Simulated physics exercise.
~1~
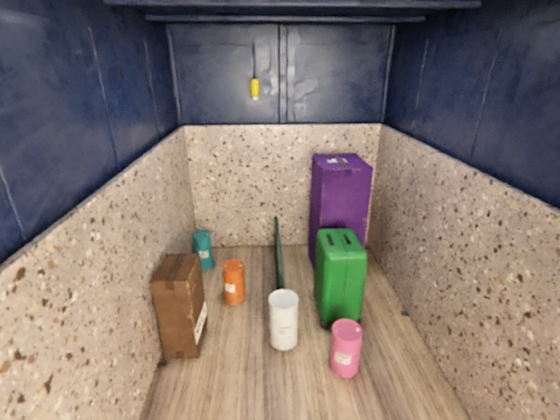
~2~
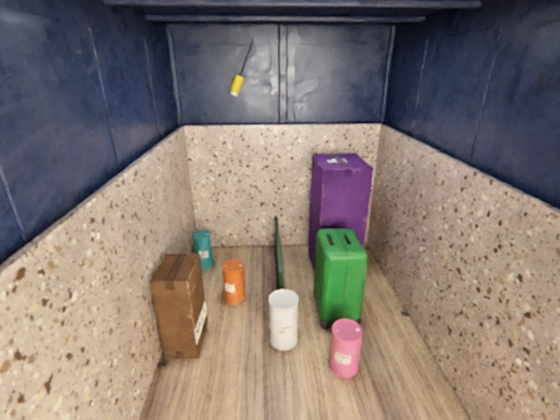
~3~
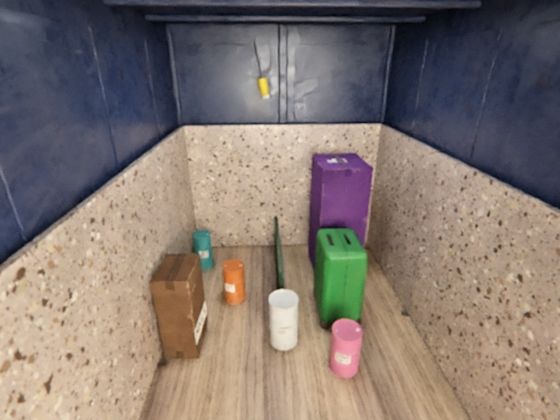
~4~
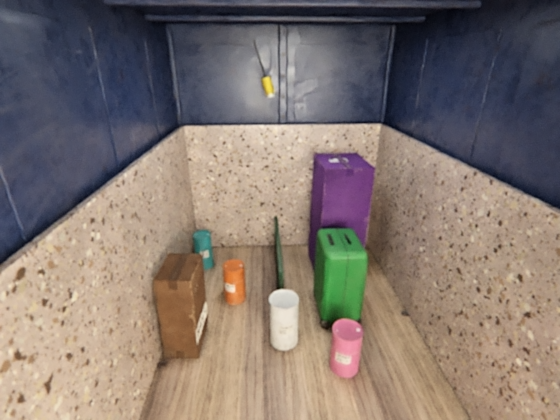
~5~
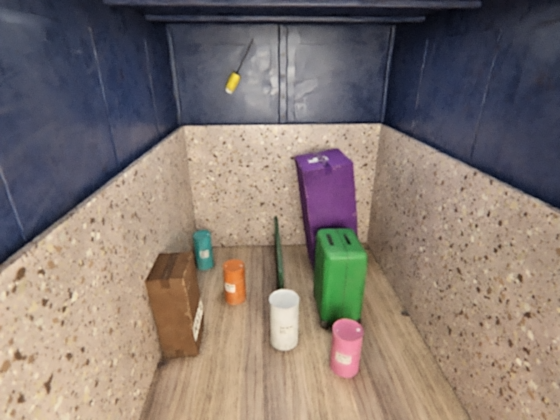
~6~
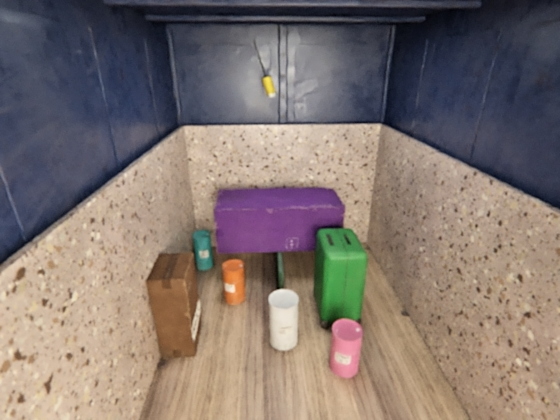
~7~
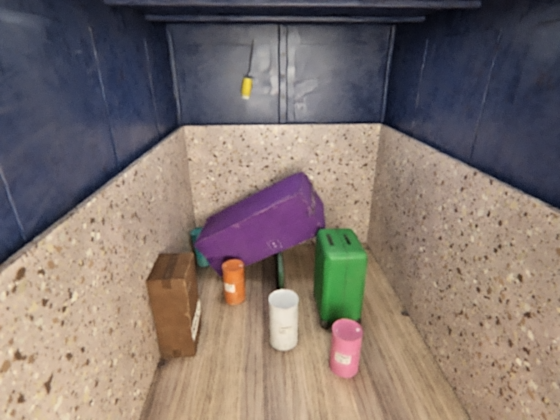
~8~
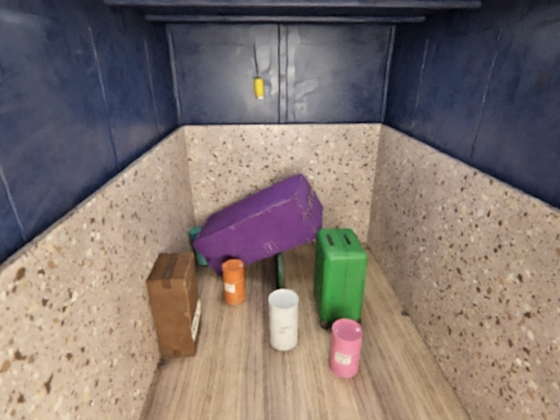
Purple box in a van's load bay leaning left, toppling across a low board and resting tilted against the turquoise canister.
